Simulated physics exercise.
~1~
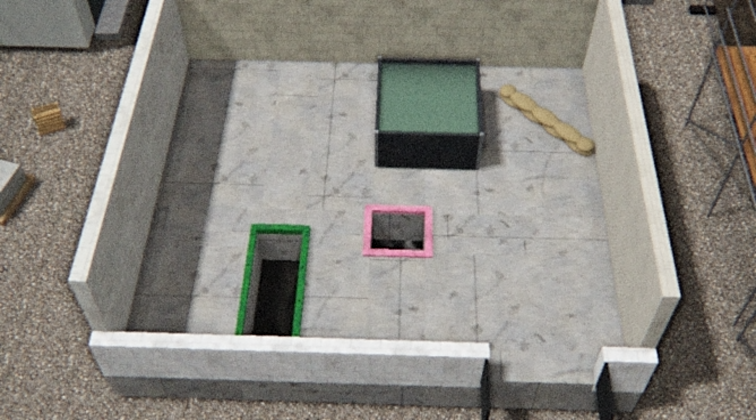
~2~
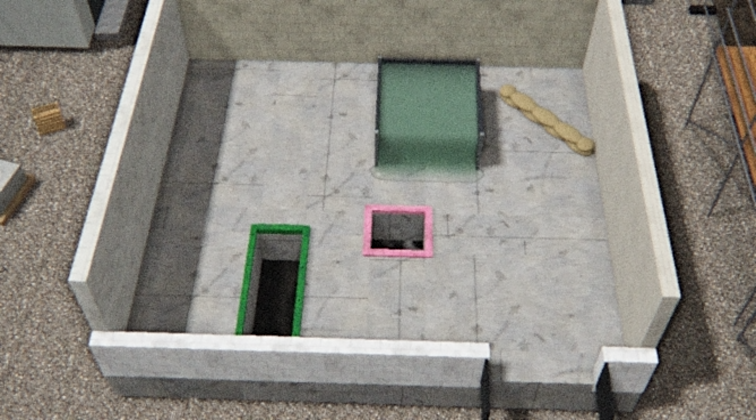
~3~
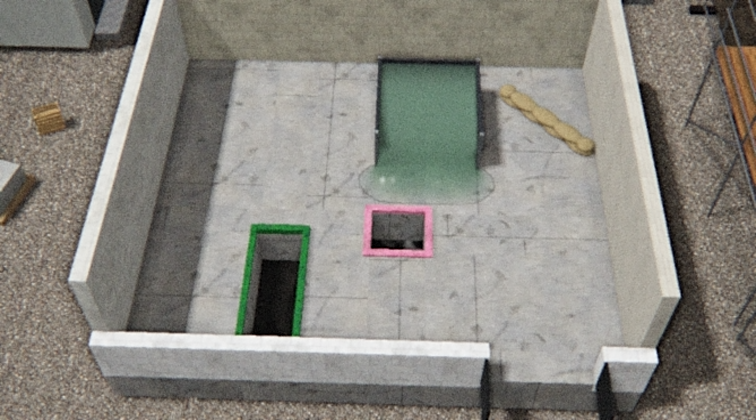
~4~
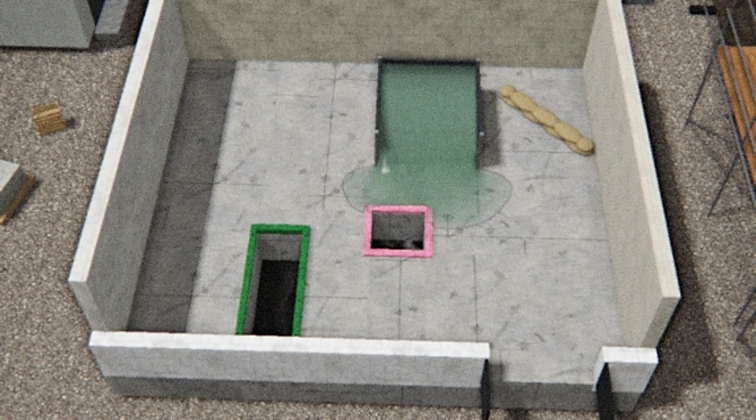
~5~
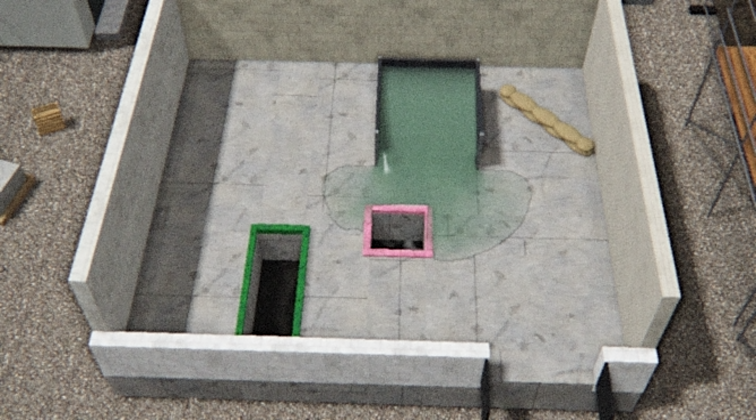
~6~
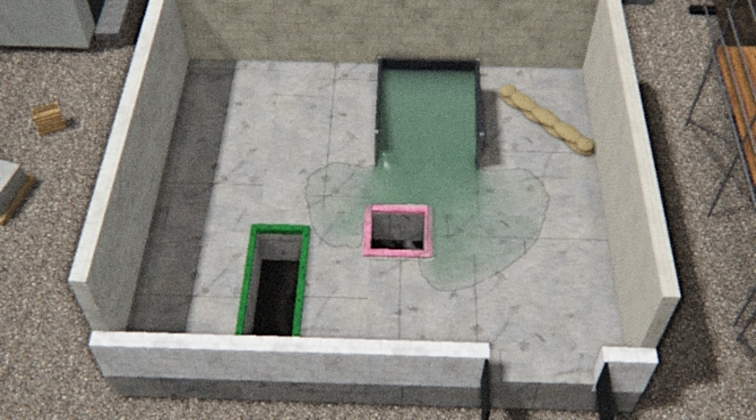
In the video, greenish water pours from the open front of a dark tank inside a walled concrete slab, fanning across the floor toward the viewer and spreading around both sides of a pink-edged pit, right of a green-edged one.
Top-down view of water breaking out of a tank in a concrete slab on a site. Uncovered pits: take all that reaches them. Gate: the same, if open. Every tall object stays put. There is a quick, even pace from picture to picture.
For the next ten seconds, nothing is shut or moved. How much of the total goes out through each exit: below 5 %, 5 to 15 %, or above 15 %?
Final split: The gate gets above 15 %; the green pit gets below 5 %; the pink pit gets above 15 %.
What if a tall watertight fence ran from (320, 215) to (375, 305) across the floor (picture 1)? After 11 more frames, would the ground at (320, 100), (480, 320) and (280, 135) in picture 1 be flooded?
In that order, I'd expect them to be kept clear of the flood, reached by the flood and kept clear of the flood.
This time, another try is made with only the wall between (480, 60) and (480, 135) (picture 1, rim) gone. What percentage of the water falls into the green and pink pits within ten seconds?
Per cent: Green 0, pink 0.
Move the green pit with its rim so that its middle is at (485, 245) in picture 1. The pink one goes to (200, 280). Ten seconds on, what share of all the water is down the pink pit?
Out of every hundred parts, the pink pit gets 12.
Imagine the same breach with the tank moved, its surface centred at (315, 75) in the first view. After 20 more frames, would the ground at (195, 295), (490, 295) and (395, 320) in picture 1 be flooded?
As listed: Under water, under water, wet.
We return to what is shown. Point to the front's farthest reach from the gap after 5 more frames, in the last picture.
The front's farthest point is close to (543, 368).
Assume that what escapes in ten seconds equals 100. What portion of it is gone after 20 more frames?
My estimate is roughly 75 percent.
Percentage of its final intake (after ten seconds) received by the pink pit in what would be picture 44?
Something like 100 in a hundred.
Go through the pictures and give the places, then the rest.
The first picture shows still water in the tank at (429, 98).
In the second picture, the front is at (373, 168), out from the gap at (427, 157).
In the third picture, the front is at (365, 186), out from the gap at (427, 157).
In the fourth picture, water pours out at (427, 159) and has run to (355, 201).
In the fifth picture, water pours out at (427, 159) and has run to (456, 256).
In the sixth picture, the front is at (453, 285), out from the gap at (427, 159).
A moment on, water covers 30 % of the floor; the gate 0 %, the green pit 0 %, the pink pit 16 %.
Next, water covers 35 % of the floor; the gate 5 %, the green pit 1 %, the pink pit 25 %.
Then, water covers 45 % of the floor; the gate 13 %, the green pit 2 %, the pink pit 30 %.
Later, water covers 55 % of the floor; the gate 21 %, the green pit 2 %, the pink pit 33 %.
In the end, water covers 75 % of the floor; the gate 25 %, the green pit 2 %, the pink pit 33 %.
